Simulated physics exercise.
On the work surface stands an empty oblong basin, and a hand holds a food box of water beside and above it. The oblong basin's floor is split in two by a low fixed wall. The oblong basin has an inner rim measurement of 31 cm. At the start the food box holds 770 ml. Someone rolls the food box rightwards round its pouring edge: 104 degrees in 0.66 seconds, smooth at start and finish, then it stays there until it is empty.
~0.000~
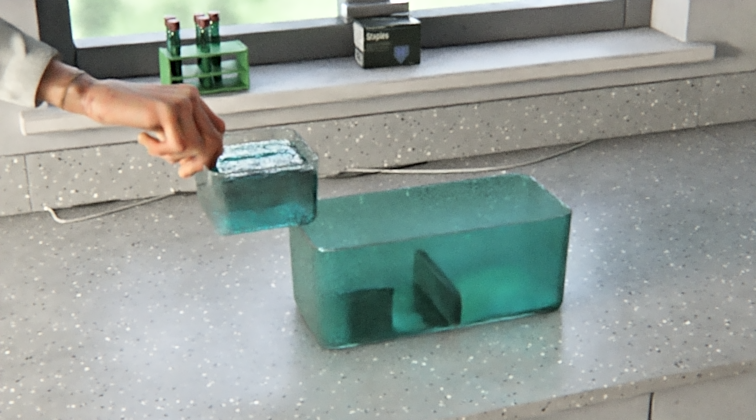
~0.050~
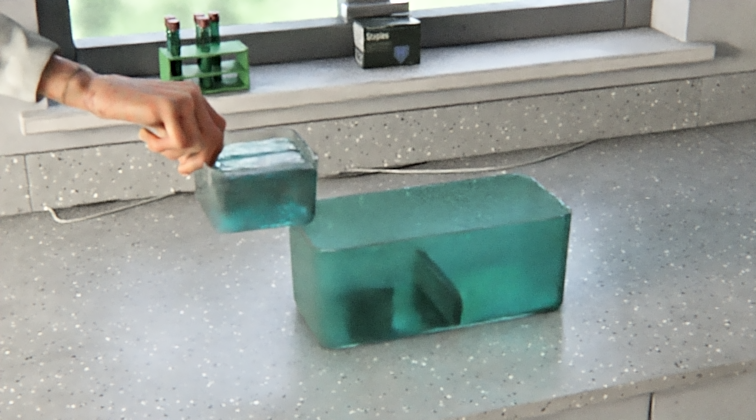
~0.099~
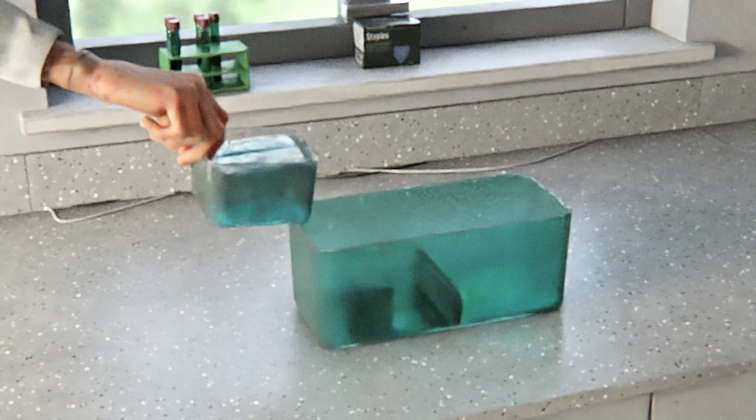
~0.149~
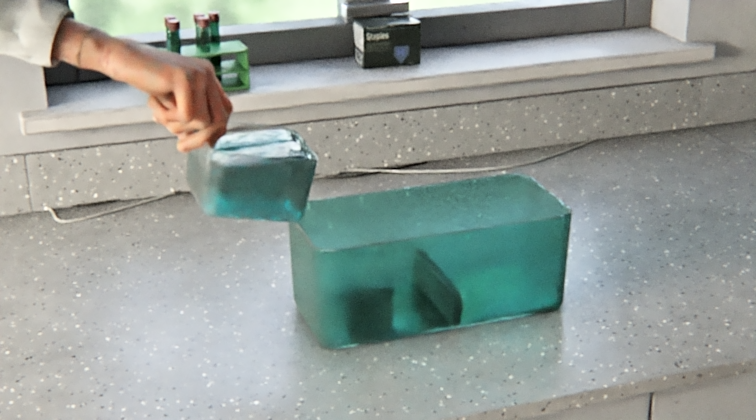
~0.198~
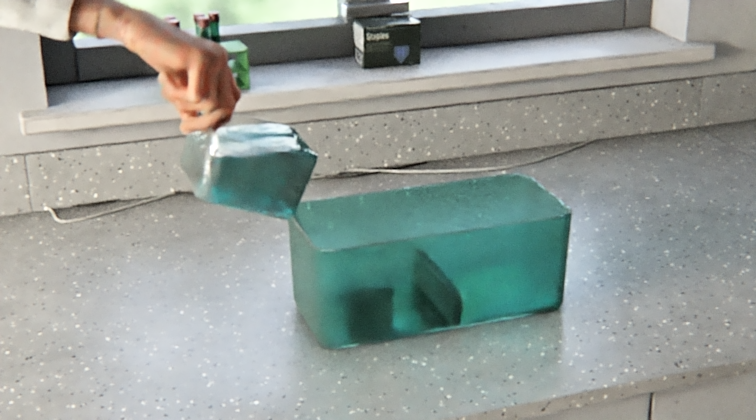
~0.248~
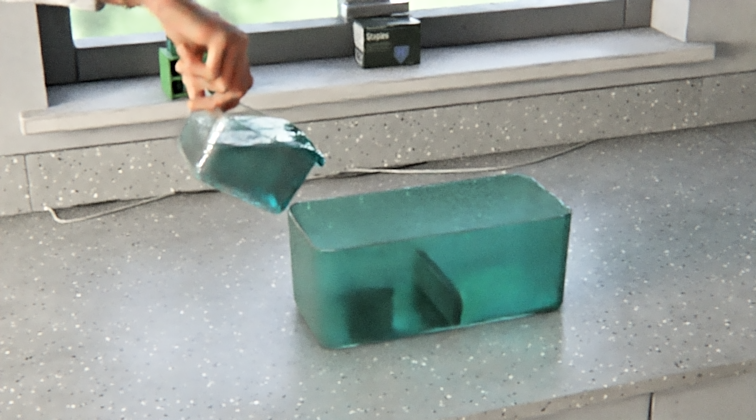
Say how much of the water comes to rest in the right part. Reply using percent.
About 15 per cent comes to rest there.
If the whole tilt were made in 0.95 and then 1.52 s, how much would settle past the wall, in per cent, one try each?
Result: 10 per cent, then 10 per cent.
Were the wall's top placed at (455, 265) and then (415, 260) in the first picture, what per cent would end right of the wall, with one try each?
Some 10 in a hundred, then some 15 in a hundred.
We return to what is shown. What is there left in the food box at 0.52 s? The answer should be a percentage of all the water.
I'd put it near 36 percent.
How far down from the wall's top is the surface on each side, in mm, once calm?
Left 12 mm, right 36 mm.
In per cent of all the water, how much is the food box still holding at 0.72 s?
Around 4 in a hundred is still there.
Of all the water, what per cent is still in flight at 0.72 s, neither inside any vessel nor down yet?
In-air share: About 12 %.
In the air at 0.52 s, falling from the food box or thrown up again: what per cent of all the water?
It comes to roughly 46 per cent.
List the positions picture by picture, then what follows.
The first frame shows tilt 0°; pouring edge (306, 146); surface from (201, 165) to (303, 153); the oblong basin's rim runs from (301, 229) to (550, 194); the wall's top is at (436, 271).
The second frame shows tilt 1°; pouring edge (306, 146); surface from (201, 164) to (303, 151).
The third frame shows tilt 6°; pouring edge (306, 146); surface from (200, 161) to (302, 147).
The fourth frame shows tilt 13°; pouring edge (305, 146); surface from (198, 156) to (303, 142).
The fifth frame shows tilt 21°; pouring edge (305, 146); surface from (194, 147) to (305, 137); 1 per cent is over the edge.
The sixth frame shows tilt 32°; pouring edge (304, 146); surface from (190, 139) to (301, 135); 4 per cent is over the edge.
By 0.52 s the tilt is 93° and 36 per cent is still to pour, 17 is left of the wall and 0 right of it.
By 0.72 s the tilt is 104° and 4 per cent is still to pour, 78 is left of the wall and 6 right of it.
By 0.93 s the tilt is 104° and 0 per cent is still to pour, 83 is left of the wall and 12 right of it.
By 1.16 s the tilt is 104° and 0 per cent is still to pour, 82 is left of the wall and 14 right of it.
At rest 82 per cent lies left of the wall, 15 right of it and 3 outside.
